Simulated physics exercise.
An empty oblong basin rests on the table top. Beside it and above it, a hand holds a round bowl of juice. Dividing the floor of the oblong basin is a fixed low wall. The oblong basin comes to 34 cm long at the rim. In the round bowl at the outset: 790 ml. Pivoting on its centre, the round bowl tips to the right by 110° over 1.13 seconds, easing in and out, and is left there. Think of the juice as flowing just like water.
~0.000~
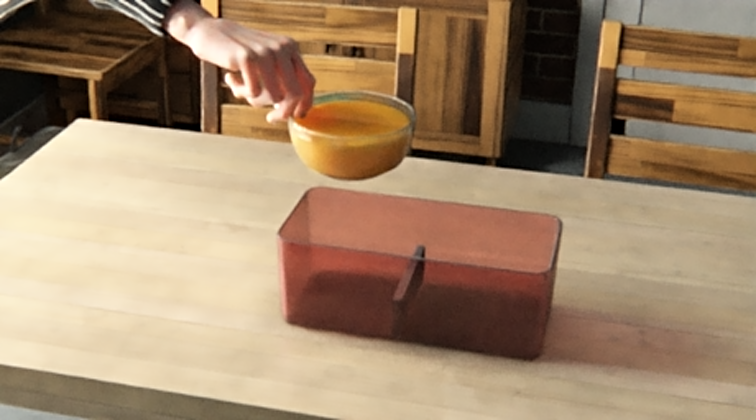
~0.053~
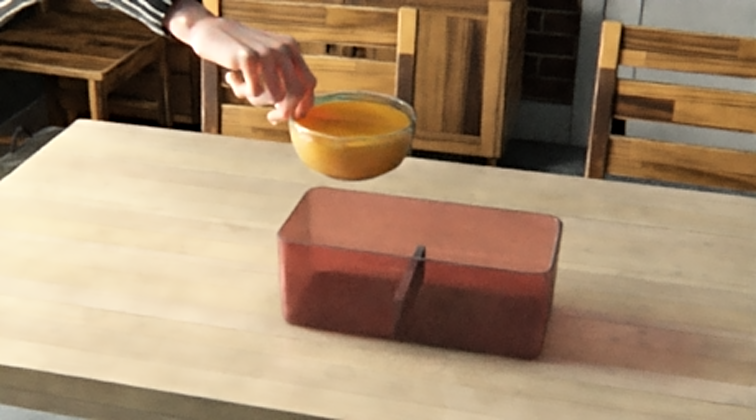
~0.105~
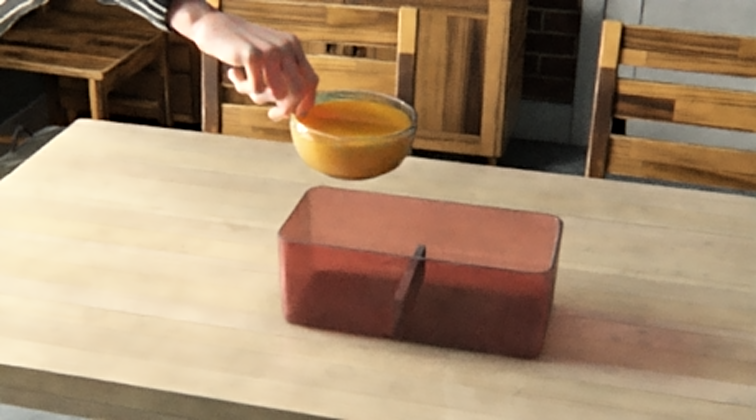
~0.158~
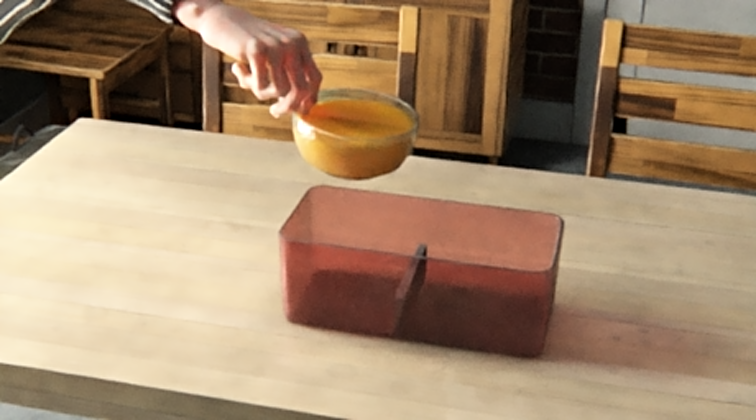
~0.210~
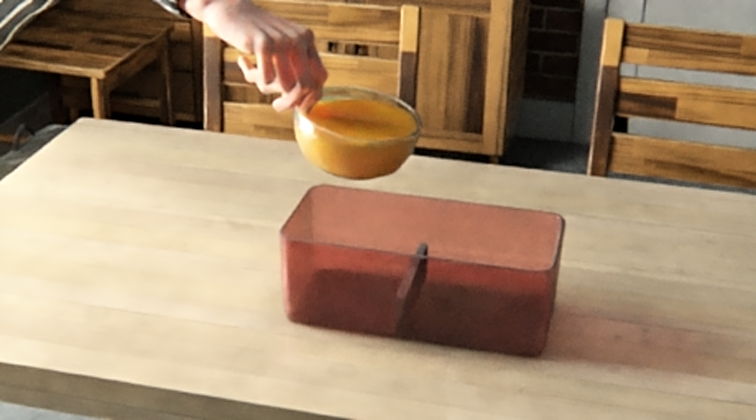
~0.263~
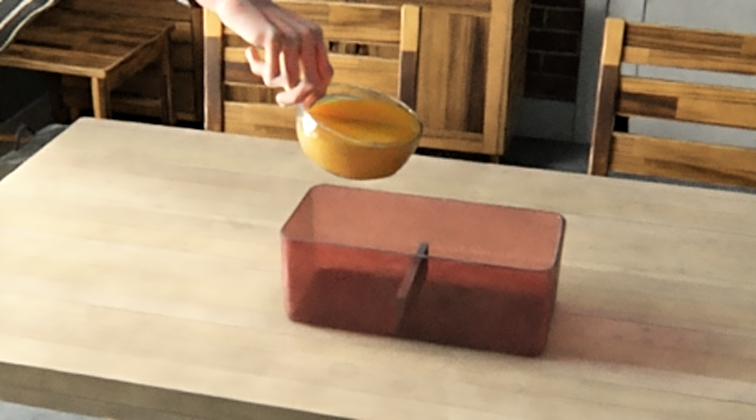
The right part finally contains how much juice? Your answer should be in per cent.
About 89 in every hundred parts.
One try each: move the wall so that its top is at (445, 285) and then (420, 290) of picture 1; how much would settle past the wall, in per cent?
65 % and 70 %.
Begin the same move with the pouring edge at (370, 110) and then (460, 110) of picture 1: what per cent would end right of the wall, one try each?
60 per cent first, 100 per cent second.
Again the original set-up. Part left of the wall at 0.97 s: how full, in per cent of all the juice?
The left part holds some 7 per cent.
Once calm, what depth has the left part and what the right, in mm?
Left 4 mm, right 28 mm.
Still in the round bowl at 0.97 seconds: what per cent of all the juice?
Some 1 per cent.
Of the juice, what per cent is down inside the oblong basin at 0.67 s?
I'd estimate some 34 percent of the liquid.
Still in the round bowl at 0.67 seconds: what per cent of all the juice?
About 36 percent.
Then, 0.67 s in, the tilt is 71° and 35 per cent is still to pour, 0 is left of the wall and 34 right of it.
Then, 0.97 s in, the tilt is 105° and 1 per cent is still to pour, 7 is left of the wall and 88 right of it.
Then, 1.29 s in, the tilt is 110° and 0 per cent is still to pour, 11 is left of the wall and 89 right of it.
Then, 1.63 s in, the tilt is 110° and 0 per cent is still to pour, 11 is left of the wall and 89 right of it.
Finally, 11 per cent lies left of the wall, 89 right of it and 0 outside.
